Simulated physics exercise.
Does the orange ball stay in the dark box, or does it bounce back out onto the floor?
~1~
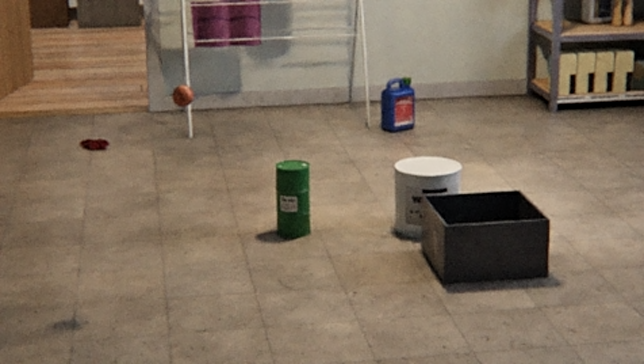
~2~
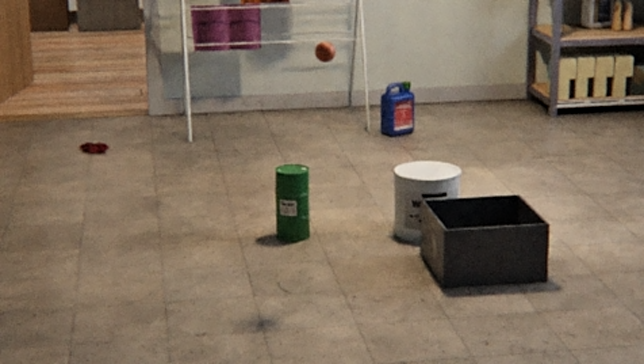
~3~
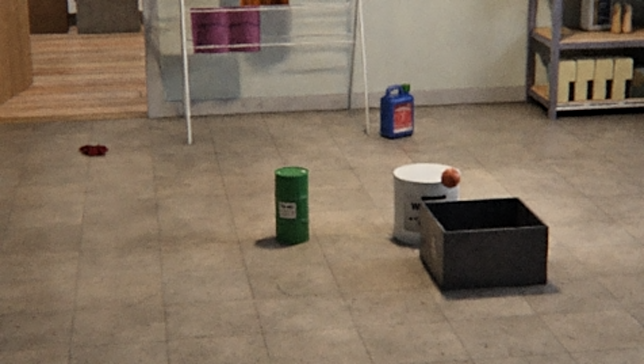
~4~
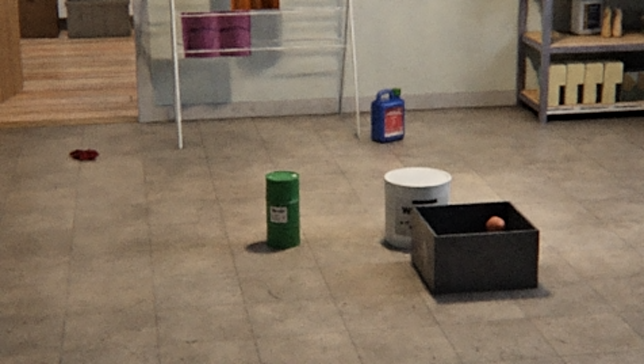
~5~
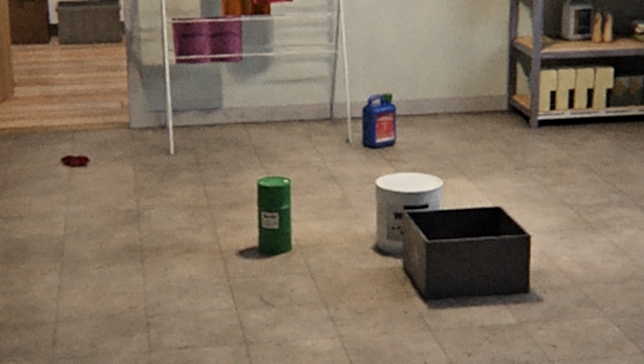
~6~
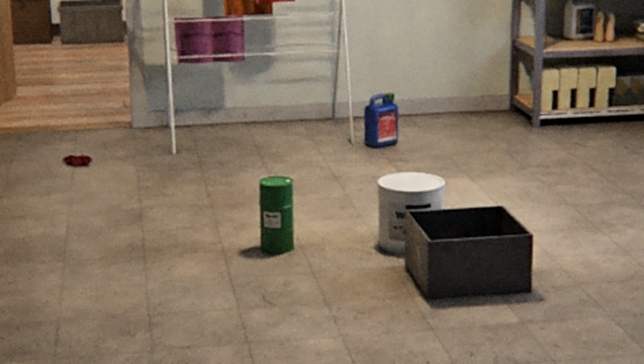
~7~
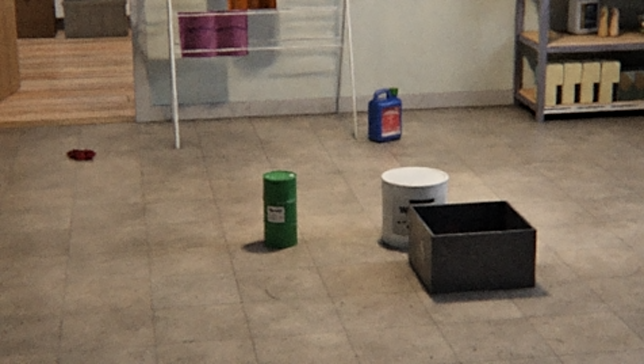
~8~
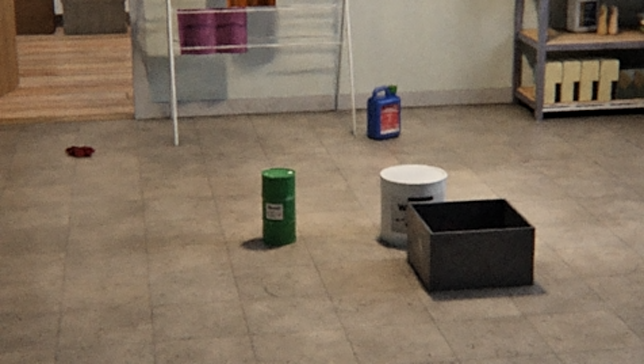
It stays in the box. After dropping through the open top it goes out of sight behind the walls and does not come back out.
